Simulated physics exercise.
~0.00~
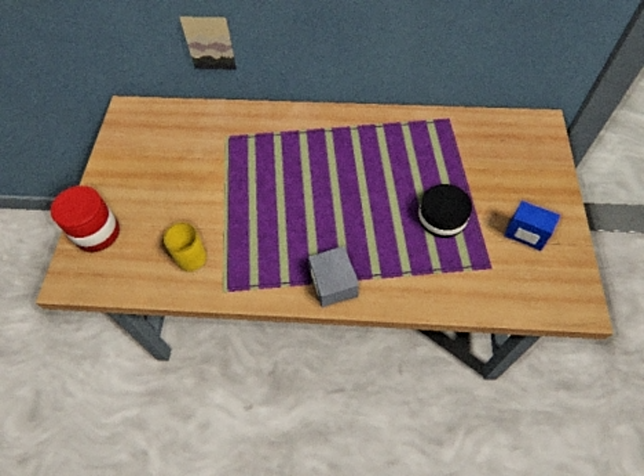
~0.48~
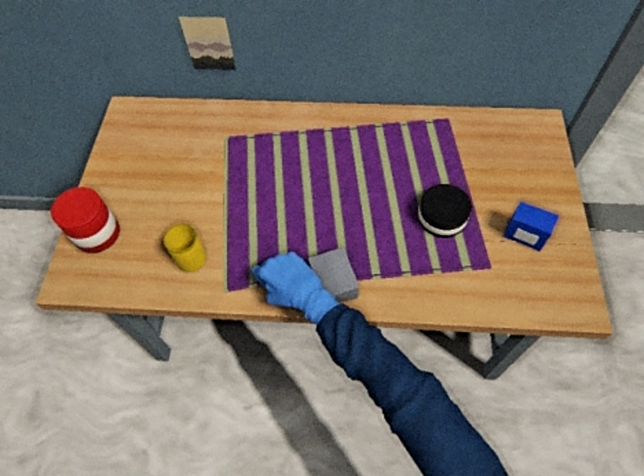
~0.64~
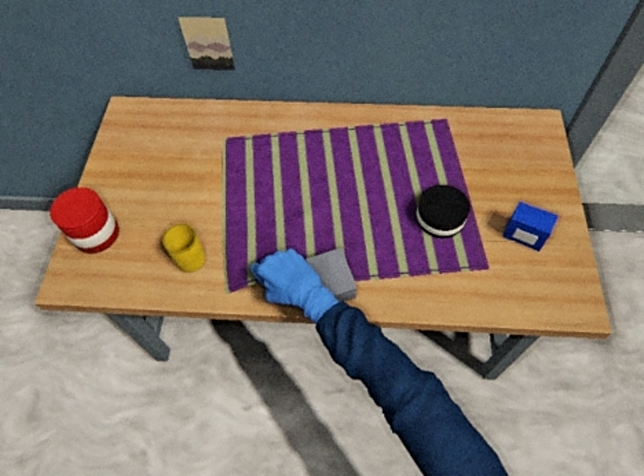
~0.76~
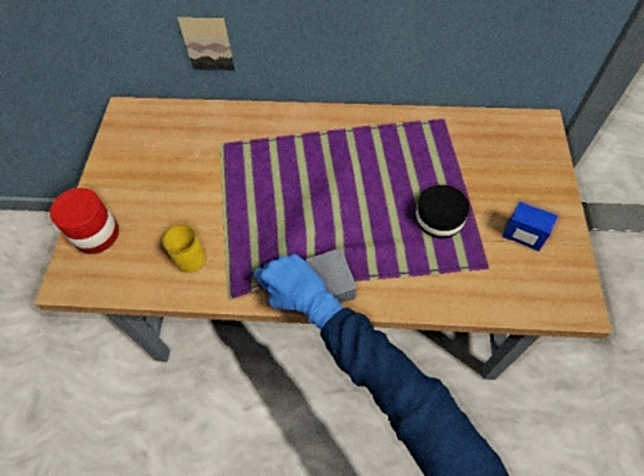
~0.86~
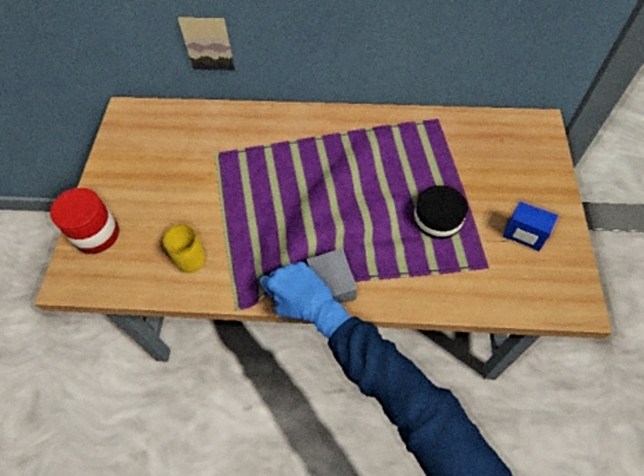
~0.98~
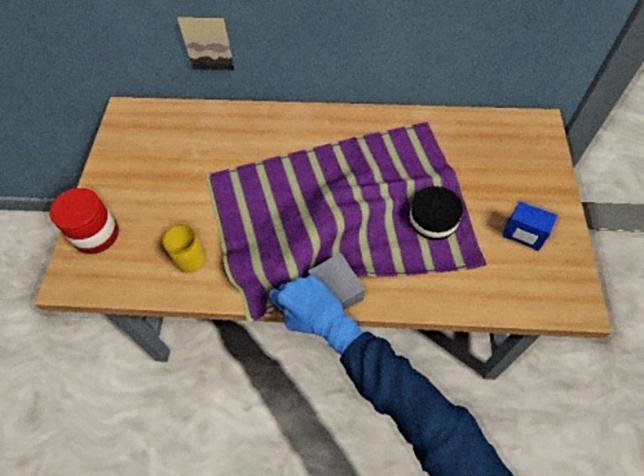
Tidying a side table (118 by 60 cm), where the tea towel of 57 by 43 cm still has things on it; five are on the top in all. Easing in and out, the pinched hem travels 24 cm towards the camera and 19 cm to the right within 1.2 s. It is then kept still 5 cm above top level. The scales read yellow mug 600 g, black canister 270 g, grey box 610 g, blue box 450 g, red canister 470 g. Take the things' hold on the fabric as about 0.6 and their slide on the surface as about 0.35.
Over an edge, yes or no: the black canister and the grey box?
Per item: Black canister - no, still on; grey box - yes, over.
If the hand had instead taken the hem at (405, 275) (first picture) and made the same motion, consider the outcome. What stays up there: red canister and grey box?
In that case the red canister holds its place and the grey box leaves the top.
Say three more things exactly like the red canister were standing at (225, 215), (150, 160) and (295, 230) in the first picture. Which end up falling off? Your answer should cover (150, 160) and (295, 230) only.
Taking them as listed: Is left on top, then is lost.
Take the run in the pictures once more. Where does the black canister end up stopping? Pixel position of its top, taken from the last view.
Last view, top position: About (422, 226).
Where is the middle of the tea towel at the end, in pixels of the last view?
The midpoint is close to pixel (334, 285).
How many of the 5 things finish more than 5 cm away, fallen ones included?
2 of them.
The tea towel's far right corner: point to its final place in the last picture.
It ends up approximately at (334, 154).
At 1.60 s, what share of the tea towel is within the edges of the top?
Some 75 in a hundred.
After 1.2 s, 90 % of the tea towel is still over the top; grey box 7 cm off its start, black canister 4 cm off its start.
After 1.4 s, 85 % of the tea towel is still over the top; grey box 15 cm off its start, black canister 6 cm off its start.
After 1.6 s, 75 % of the tea towel is still over the top; grey box over the edge, black canister 7 cm off its start at (422, 220).
After 1.8 s, 65 % of the tea towel is still over the top; grey box over the edge, black canister 8 cm off its start.
After 3.4 s, 65 % of the tea towel is still over the top; grey box over the edge, black canister 8 cm off its start at (422, 226).
